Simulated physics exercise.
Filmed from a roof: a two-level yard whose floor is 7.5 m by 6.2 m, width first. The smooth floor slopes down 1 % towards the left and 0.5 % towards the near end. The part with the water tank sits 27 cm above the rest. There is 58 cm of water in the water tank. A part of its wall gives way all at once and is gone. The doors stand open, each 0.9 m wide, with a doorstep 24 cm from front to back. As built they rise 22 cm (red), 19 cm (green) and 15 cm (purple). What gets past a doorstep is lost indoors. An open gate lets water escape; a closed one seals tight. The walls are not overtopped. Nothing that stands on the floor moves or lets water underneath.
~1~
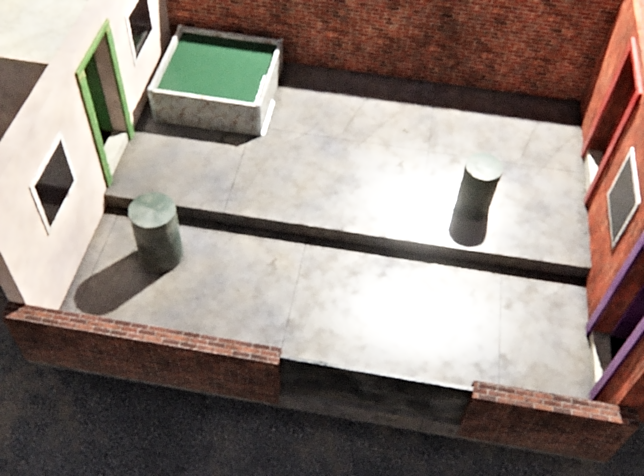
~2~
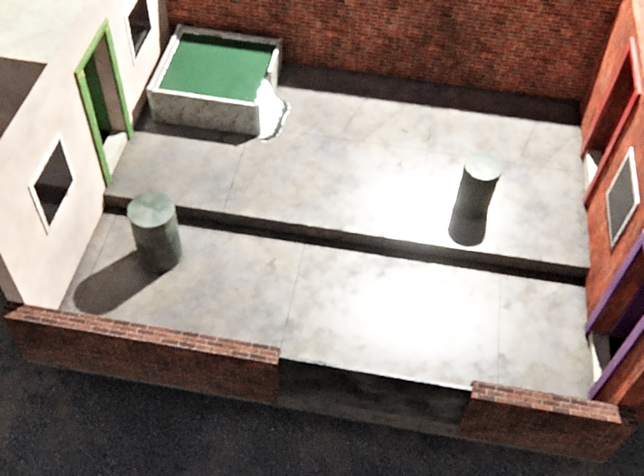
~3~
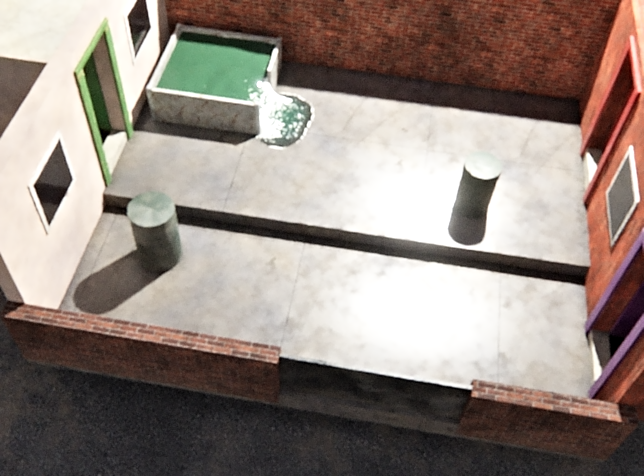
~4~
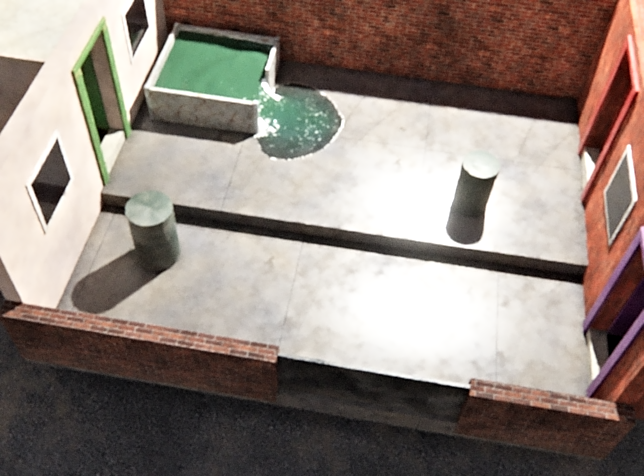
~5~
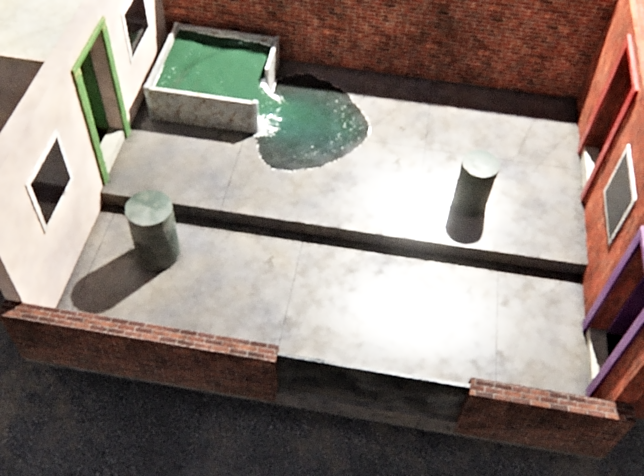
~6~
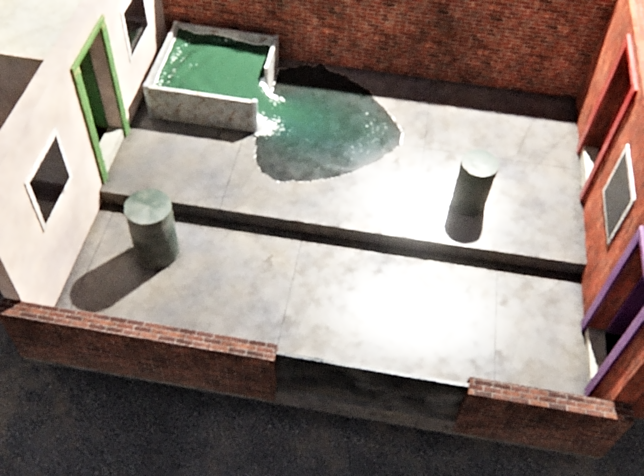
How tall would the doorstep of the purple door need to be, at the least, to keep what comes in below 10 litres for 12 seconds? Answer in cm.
Some 6 cm above the ground.
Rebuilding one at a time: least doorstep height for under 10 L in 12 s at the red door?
About 11.0 cm at red.
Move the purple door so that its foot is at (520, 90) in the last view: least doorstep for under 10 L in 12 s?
About 7.0 cm.
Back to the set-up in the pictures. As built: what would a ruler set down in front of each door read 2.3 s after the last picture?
In cm: Red 16, green 0, purple 0.
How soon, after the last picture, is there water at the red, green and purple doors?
Arrival: Red 1.4 s, green not within the 12 s, purple 2.6 s.
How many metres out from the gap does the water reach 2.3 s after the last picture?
Some 6.2 m out.
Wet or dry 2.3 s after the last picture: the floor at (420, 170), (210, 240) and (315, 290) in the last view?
In that order: Wet, dry, flooded.
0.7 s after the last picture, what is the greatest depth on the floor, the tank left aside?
Up to some 32 cm.
Then, 0.7 s after the last picture water covers 25 % of the floor, deepest (32 cm) near (264, 121); it has not reached the purple door.
Then, 2.3 s after the last picture water covers 55 % of the floor, deepest (23 cm) near (571, 113); it has not reached the purple door.
Then, 11.3 s after the last picture water covers 85 % of the floor, deepest (14 cm) near (54, 338); 4 cm at the purple door, 0 litres in over its 15 cm doorstep.
At the purple door as built, the water peaked near 9 cm, 6.5 s after the last picture.
With a doorstep of 5 cm, 17 litres would have come in within the 12 s; with 7 cm, 3 litres. So under 10 litres takes about 6 cm.
